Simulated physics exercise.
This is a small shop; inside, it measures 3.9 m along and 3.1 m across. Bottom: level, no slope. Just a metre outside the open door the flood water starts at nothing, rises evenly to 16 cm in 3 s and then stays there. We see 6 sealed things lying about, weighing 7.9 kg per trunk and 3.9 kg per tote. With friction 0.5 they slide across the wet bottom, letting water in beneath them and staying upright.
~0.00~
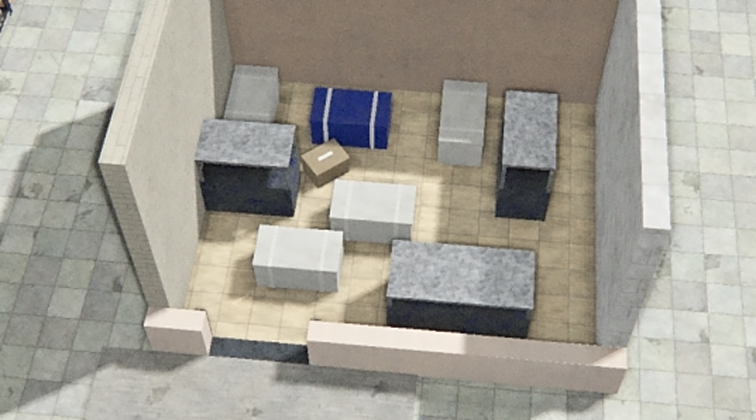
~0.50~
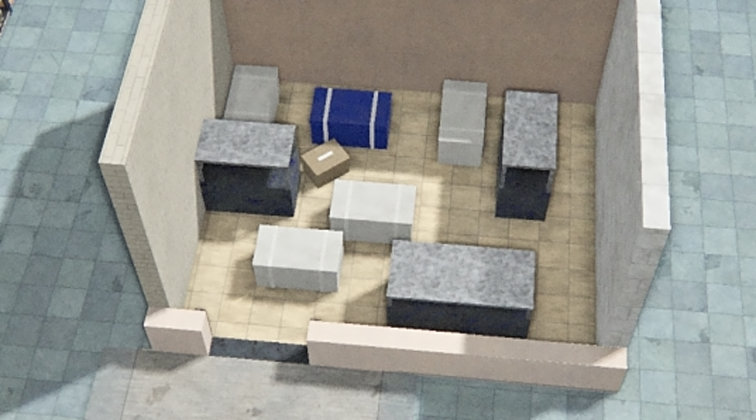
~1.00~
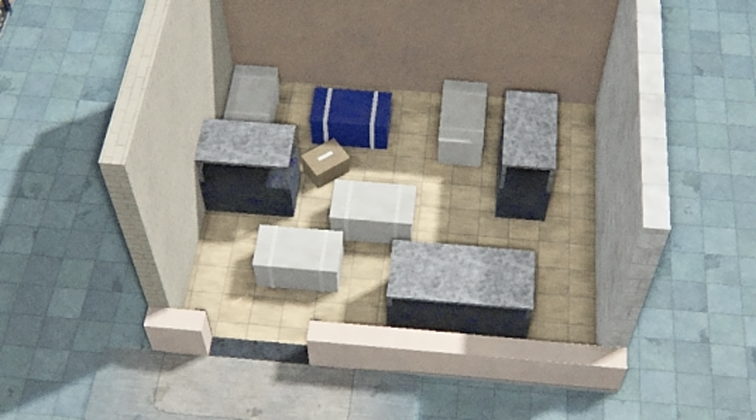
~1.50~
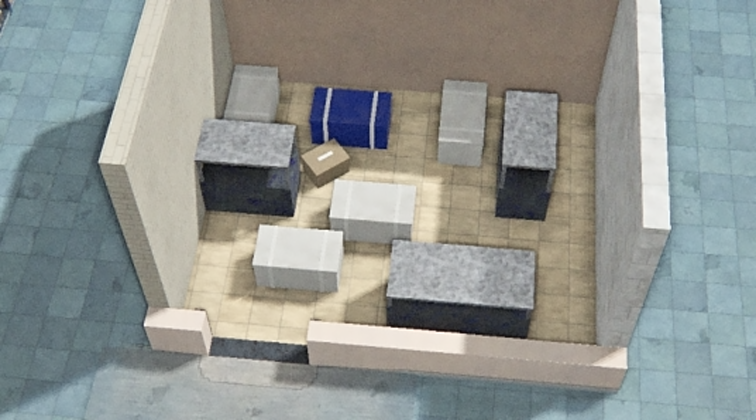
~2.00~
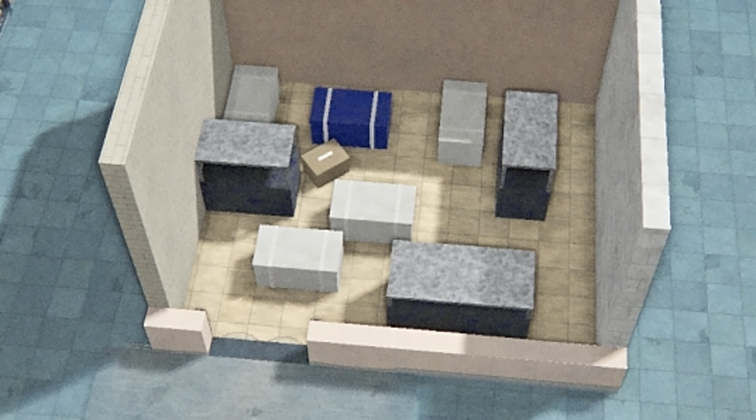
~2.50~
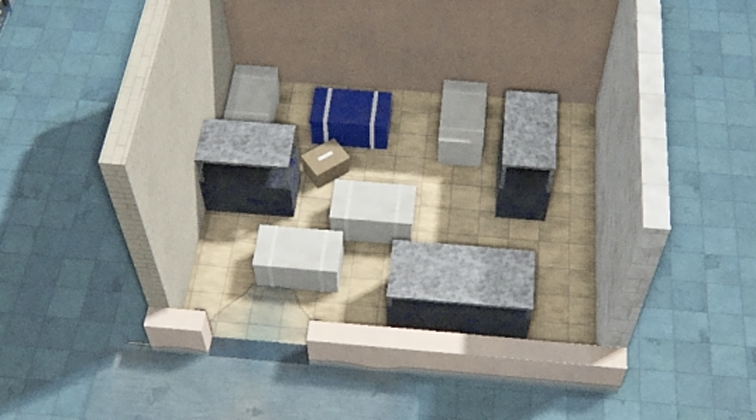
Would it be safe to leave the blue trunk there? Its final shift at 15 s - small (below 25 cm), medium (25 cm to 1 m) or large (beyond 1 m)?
Medium.
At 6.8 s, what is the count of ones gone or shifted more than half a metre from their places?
By then the count is 2.
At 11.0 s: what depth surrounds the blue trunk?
6 cm or so.
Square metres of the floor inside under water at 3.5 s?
Roughly 2.5 m2.
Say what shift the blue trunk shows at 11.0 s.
About 50 cm by then.
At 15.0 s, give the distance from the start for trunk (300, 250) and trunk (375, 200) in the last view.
First 150 cm, then 100 cm.
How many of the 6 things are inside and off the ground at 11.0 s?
I count 6.
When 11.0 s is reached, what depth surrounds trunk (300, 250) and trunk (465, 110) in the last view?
Around 7 cm and 10 cm.
After 3.5 s the blue trunk is near (351, 107), 0.0 m from its start, aground; 0 afloat.
After 6.8 s the blue trunk is near (351, 89), 0.2 m from its start, aground; 3 afloat.
After 11.0 s the blue trunk is near (309, 88), 0.5 m from its start, afloat; 6 afloat.
After 15.0 s the blue trunk is near (302, 89), 0.5 m from its start, afloat; 6 afloat.
